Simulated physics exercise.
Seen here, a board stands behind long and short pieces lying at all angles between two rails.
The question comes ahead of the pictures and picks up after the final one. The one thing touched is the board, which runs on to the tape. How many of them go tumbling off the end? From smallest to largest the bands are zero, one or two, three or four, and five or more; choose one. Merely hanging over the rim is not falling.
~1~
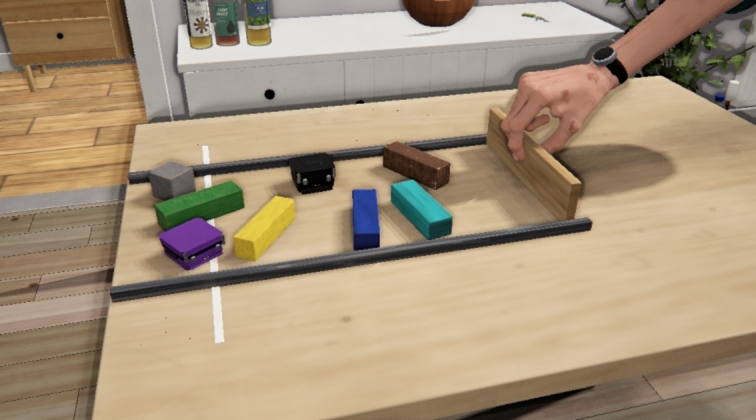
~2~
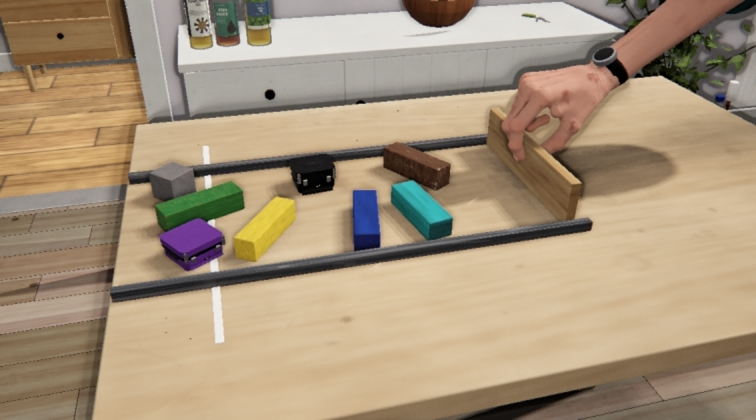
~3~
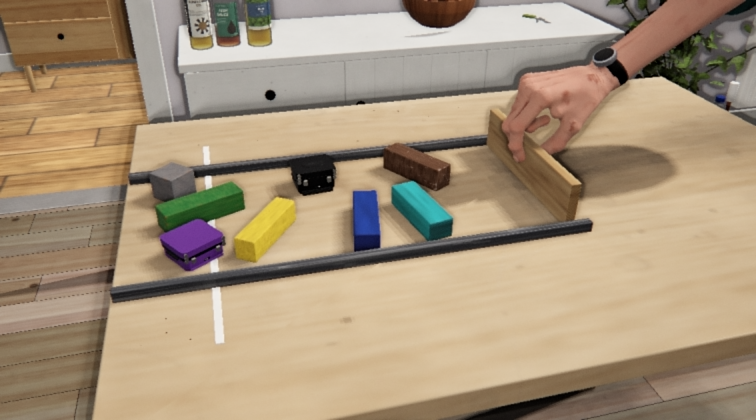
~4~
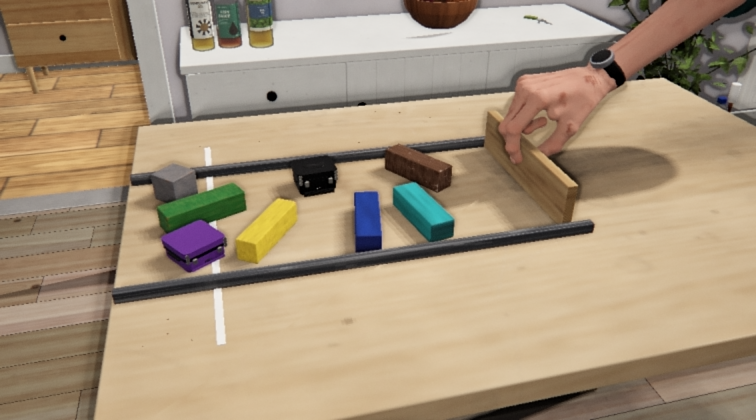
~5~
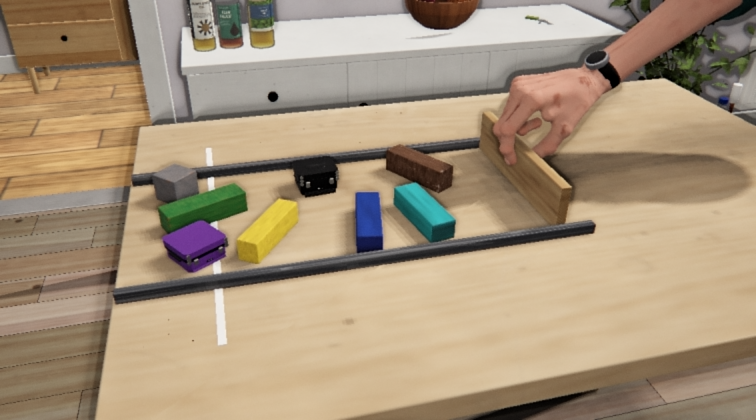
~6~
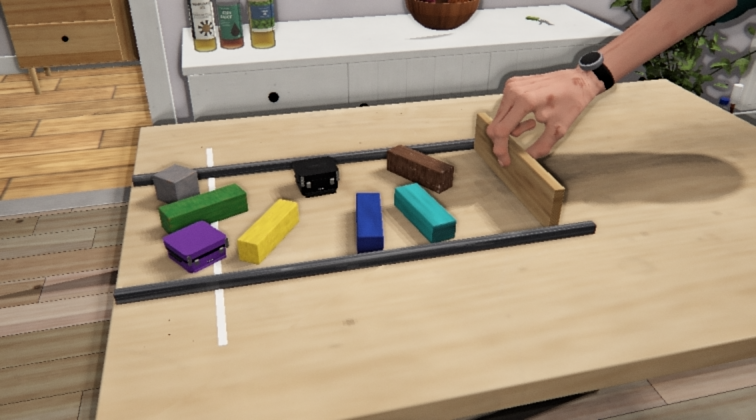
The right band is one or two.
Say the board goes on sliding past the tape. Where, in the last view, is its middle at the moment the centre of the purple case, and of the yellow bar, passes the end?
Near (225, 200), then near (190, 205).
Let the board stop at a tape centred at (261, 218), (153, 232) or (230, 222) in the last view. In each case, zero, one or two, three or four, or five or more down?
Run 1 - no fall at all; run 2 - five or more; run 3 - not one.
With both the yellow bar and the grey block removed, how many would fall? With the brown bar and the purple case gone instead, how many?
Counts - first: 0, second: 0.
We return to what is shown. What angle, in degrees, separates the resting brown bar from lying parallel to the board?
Roughly 0° out of line.
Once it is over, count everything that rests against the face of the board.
2 end up touching it.
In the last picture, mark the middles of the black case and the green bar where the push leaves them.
(168, 192) and (123, 227), approximately.
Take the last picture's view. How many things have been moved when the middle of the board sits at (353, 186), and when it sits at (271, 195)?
Counting first: 4, next 7.
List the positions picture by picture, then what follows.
The first picture shows grey block (173, 183); purple case (193, 245); green bar (201, 206); board (528, 161); tape (211, 221).
The second picture shows purple case (193, 246); yellow bar (266, 228).
The third picture shows green bar (201, 208); turquoise stick (421, 210).
The fourth picture shows grey block (175, 184); brown bar (418, 167).
The fifth picture shows purple case (196, 248); black case (316, 177).
The sixth picture shows grey block (177, 185); purple case (197, 248); green bar (205, 210); board (513, 166); tape (215, 224).
Soon after, none off yet; grey block at rest near (177, 185); purple case at rest near (197, 248); green bar at rest near (205, 210).
After that, none off yet; grey block moving near (169, 186); purple case displaced about its own width near (156, 251); green bar displaced a little near (165, 220).
In the end, the number that fall off is one or two; gone, purple case and grey block.
